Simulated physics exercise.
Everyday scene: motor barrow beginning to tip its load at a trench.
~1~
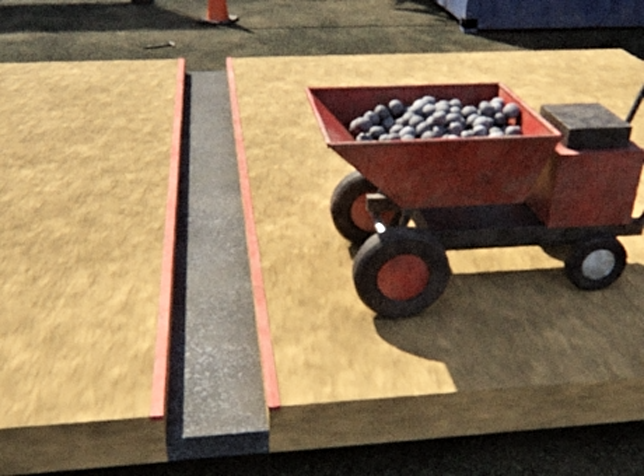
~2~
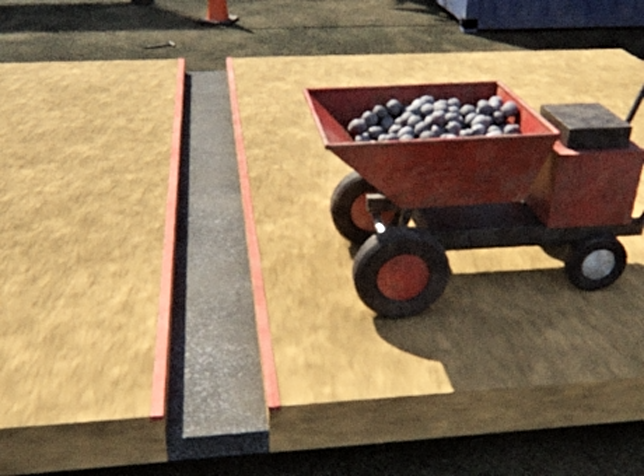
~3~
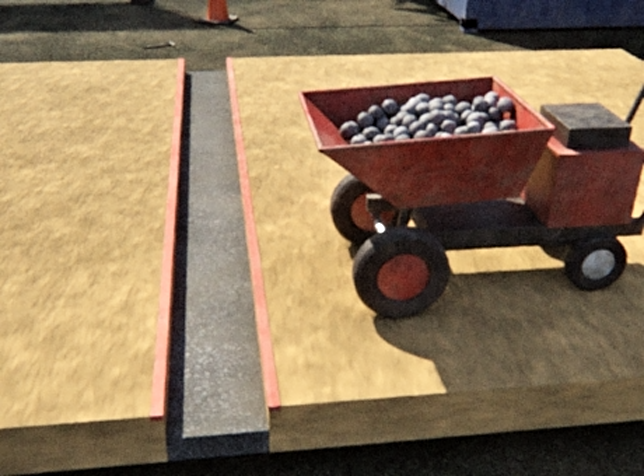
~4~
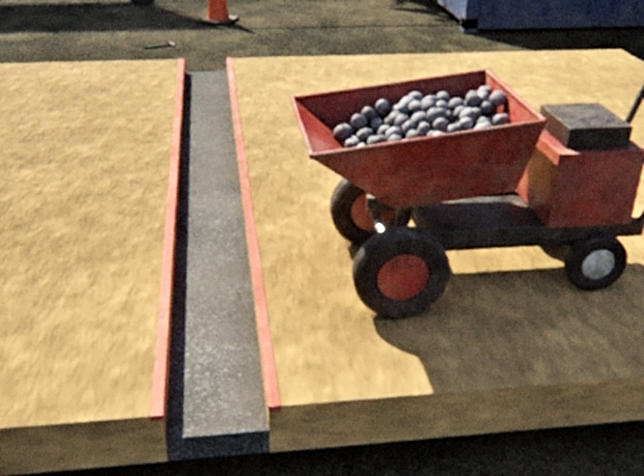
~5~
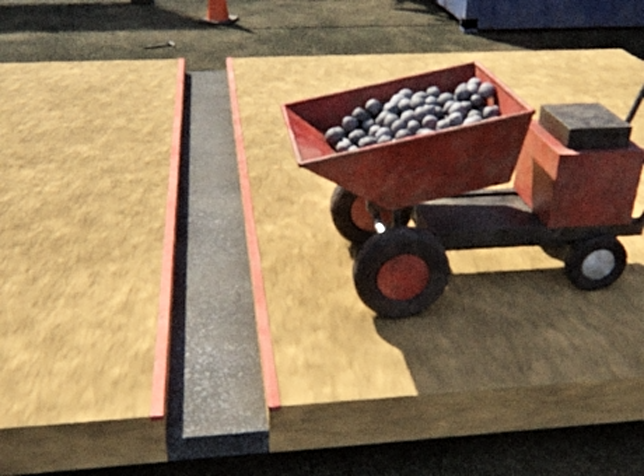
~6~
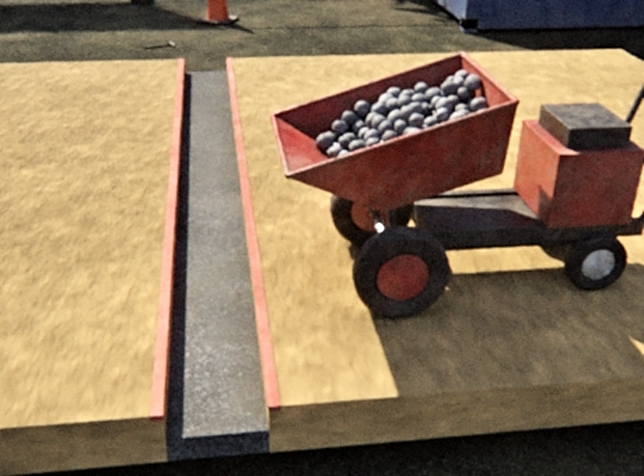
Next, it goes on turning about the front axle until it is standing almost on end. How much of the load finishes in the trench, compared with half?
More than half of it.
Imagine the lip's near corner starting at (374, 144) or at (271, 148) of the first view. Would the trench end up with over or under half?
Place one: The greater share; place two: The lesser share.
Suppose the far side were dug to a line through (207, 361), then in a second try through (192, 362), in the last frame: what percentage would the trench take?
The first try comes to close to 30 per cent, the next to 40 per cent.
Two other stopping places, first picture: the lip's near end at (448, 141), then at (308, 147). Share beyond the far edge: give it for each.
About 0 percent the first time, about 20 percent the second.
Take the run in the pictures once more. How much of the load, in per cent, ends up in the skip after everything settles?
It ends up near 25 per cent.
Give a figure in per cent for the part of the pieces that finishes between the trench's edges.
I'd put that share at some 65 per cent.
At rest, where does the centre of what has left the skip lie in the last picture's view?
I'd put the middle somewhere around (198, 296).
Soon after the last picture, skip tipped steeply; all in the skip.
A little later, skip tipped right over; about two thirds in the skip; about a third in or heaped over the trench; a stray few beyond it; a stray few falling.
Later still, skip tipped right over; about a quarter in the skip; about two thirds in or heaped over the trench; a small part beyond it.
At rest, skip tipped right over; about a quarter in the skip; about two thirds in or heaped over the trench; a small part beyond it.
